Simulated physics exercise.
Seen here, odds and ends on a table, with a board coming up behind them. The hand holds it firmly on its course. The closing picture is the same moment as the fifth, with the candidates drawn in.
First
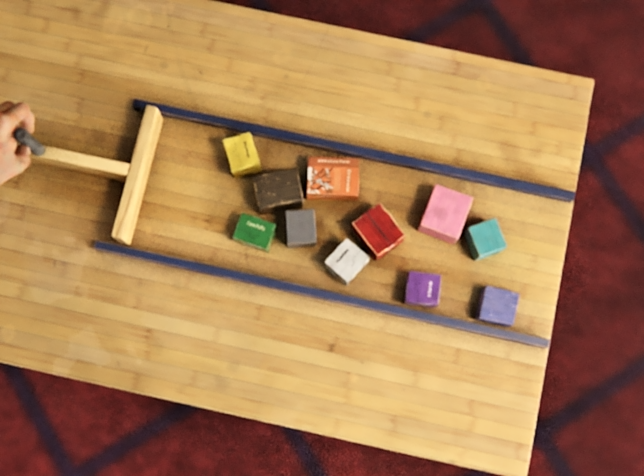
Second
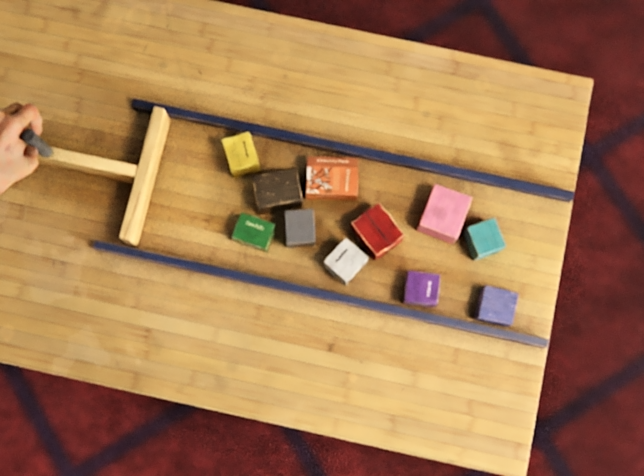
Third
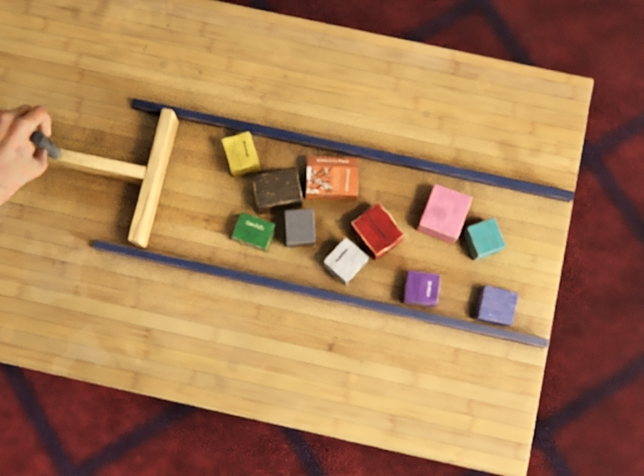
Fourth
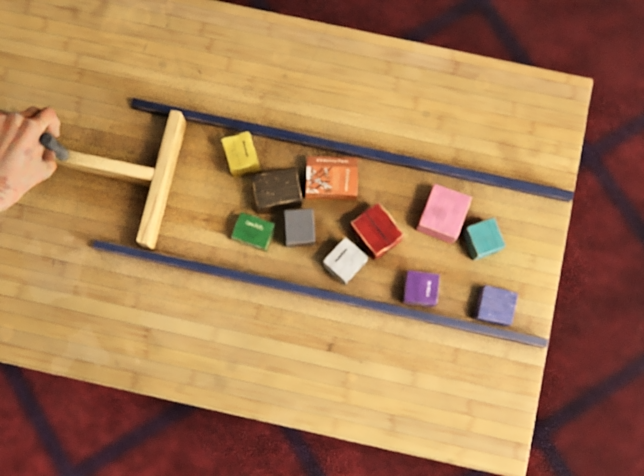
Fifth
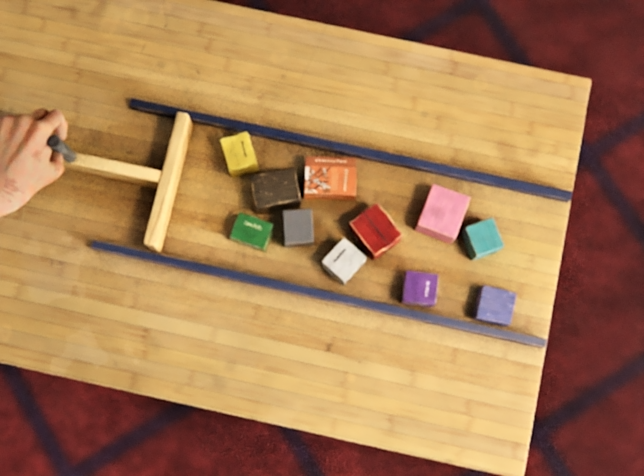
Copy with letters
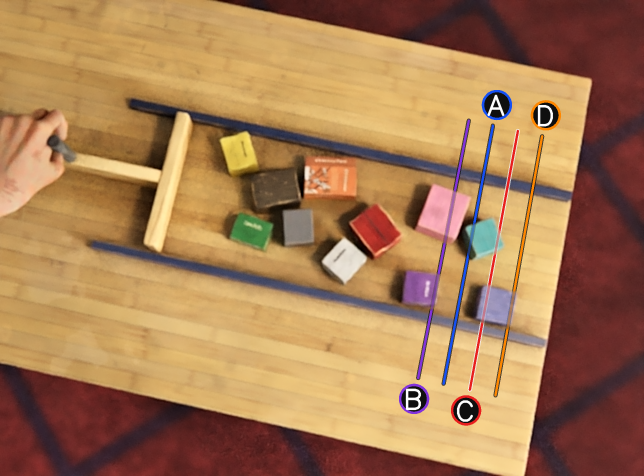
A hand at the left grips a wooden T-shaped pusher on a pale wooden table, seen from above, with dark red patterned carpet around it. Between two dark blue strips lie small blocks and boxes: yellow, green, dark brown, grey and orange nearer the pusher, then white, red, purple, pink, teal and blue-violet farther right. The hand slides the board slightly rightward, without touching the objects, which stay still.
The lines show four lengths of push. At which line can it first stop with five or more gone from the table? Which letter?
Line C.
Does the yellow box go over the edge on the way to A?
No.
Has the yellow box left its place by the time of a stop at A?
By then, yes.
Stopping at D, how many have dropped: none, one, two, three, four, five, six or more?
By then, six or more.
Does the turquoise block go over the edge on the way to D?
By then, yes.
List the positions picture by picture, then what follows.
The first frame shows black block (279, 192); red box (378, 232); orange packet (333, 179).
The second frame shows board (141, 172); yellow box (242, 156).
The third frame shows board (151, 174); grey block (300, 229).
The fourth frame shows board (159, 175); purple box (421, 289).
The fifth frame shows board (166, 178); white box (344, 262); green packet (253, 233); black block (276, 191).
On the marked copy, A at (469, 251); B at (444, 246); C at (495, 257); D at (519, 262).
With C. Early on, board (284, 203); yellow box (315, 164); white box (356, 270).
Further on, board (403, 229); turquoise block (540, 274); blue block (516, 310).
At the end, board (497, 249); turquoise block over the edge; pink block over the edge; six fallen.
As for the rest, A drops only three; B drops only three; D drops eight, but is farther than needed.
